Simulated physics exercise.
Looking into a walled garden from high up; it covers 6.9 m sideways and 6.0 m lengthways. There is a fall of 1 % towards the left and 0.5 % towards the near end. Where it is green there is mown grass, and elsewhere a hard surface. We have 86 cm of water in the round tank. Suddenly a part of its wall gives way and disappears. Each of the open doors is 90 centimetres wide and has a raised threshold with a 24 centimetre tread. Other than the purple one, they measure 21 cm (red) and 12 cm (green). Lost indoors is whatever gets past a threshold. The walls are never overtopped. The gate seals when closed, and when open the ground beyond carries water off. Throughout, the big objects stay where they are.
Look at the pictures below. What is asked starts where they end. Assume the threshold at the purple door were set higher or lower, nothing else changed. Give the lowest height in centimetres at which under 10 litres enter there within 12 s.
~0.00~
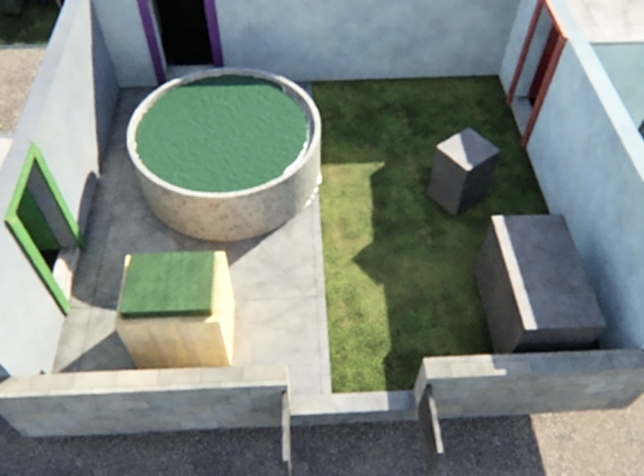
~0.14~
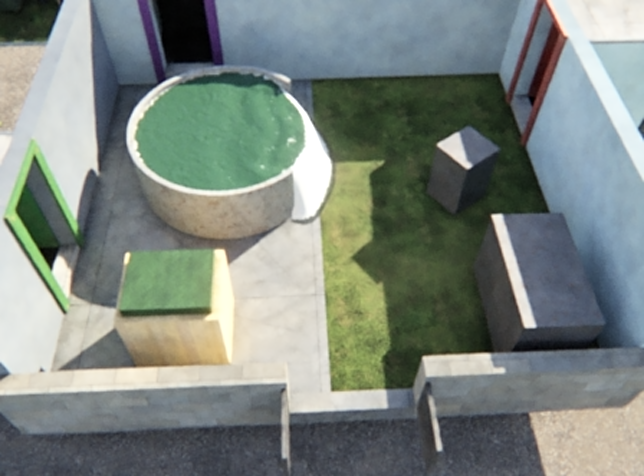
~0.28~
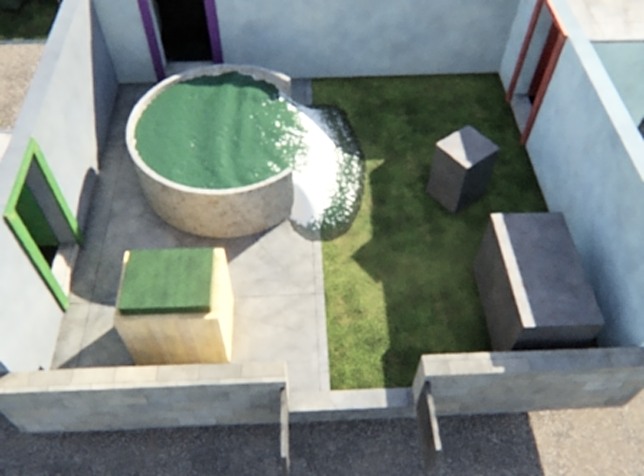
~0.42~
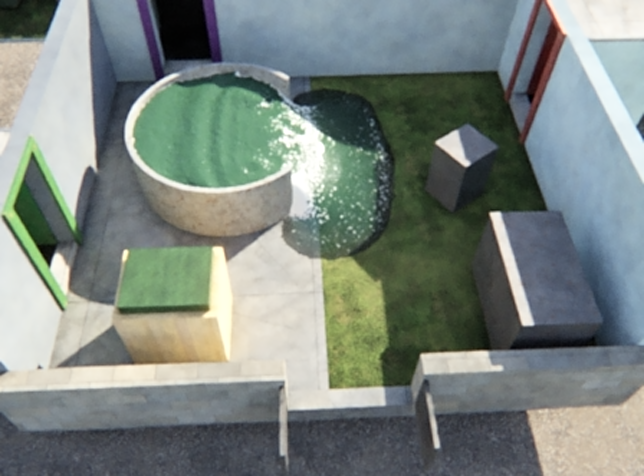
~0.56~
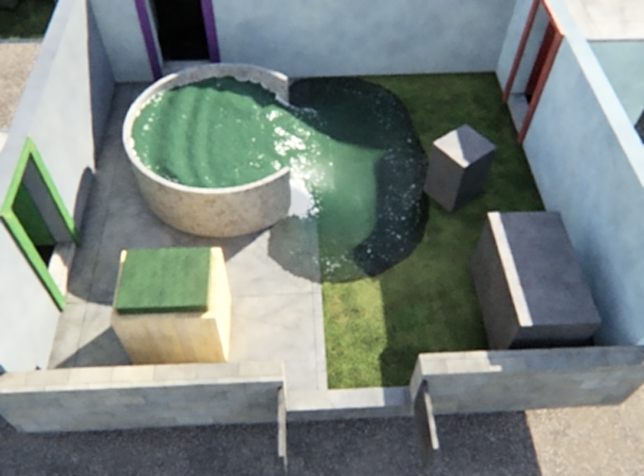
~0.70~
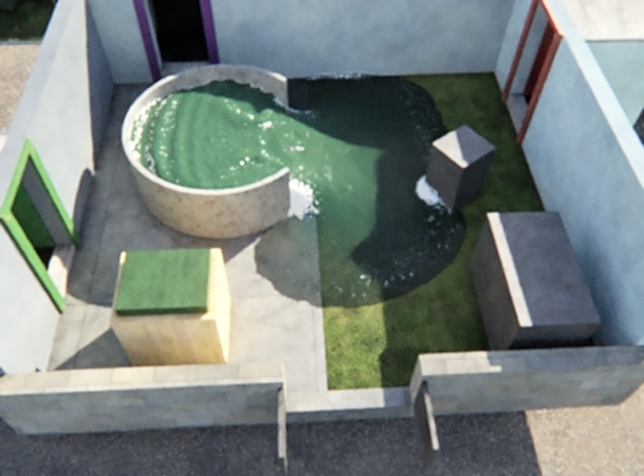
6.5 cm.
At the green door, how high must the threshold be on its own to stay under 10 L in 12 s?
At green, about 16 cm.
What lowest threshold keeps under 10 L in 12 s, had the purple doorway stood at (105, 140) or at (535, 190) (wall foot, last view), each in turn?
You'd want about 10.5 cm there first, then about 21 cm.
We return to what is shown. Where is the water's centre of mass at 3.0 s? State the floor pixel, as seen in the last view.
The balance point sits at roughly (374, 167).
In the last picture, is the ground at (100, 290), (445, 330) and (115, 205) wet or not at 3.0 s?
Point by point, the first is spared, the second awash and the third spared.
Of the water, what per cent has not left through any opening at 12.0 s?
Roughly 80 per cent of the water.
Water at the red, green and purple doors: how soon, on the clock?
Red: 1.2 s; green: 6.5 s; purple: 3.6 s.
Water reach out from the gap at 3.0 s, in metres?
Roughly 5.2 m from the gap.
After 1.4 s water covers 50 % of the floor, deepest (43 cm) near (418, 186); it has not reached the purple door.
After 3.0 s water covers 65 % of the floor, deepest (38 cm) near (512, 127); it has not reached the purple door.
After 12.0 s water covers 100 % of the floor, deepest (19 cm) near (39, 405); 8 cm at the purple door, 0 litres in over its 24 cm threshold.
At the purple door as built, the water arrived by 3.6 s and peaked near 11 cm at 5.4 s.
Run again over the same 12 s with other heights there, 17 litres in over 5.5 cm, 5 litres over 7.5 cm. The limit of 10 litres is kept from about 6.5 cm up.
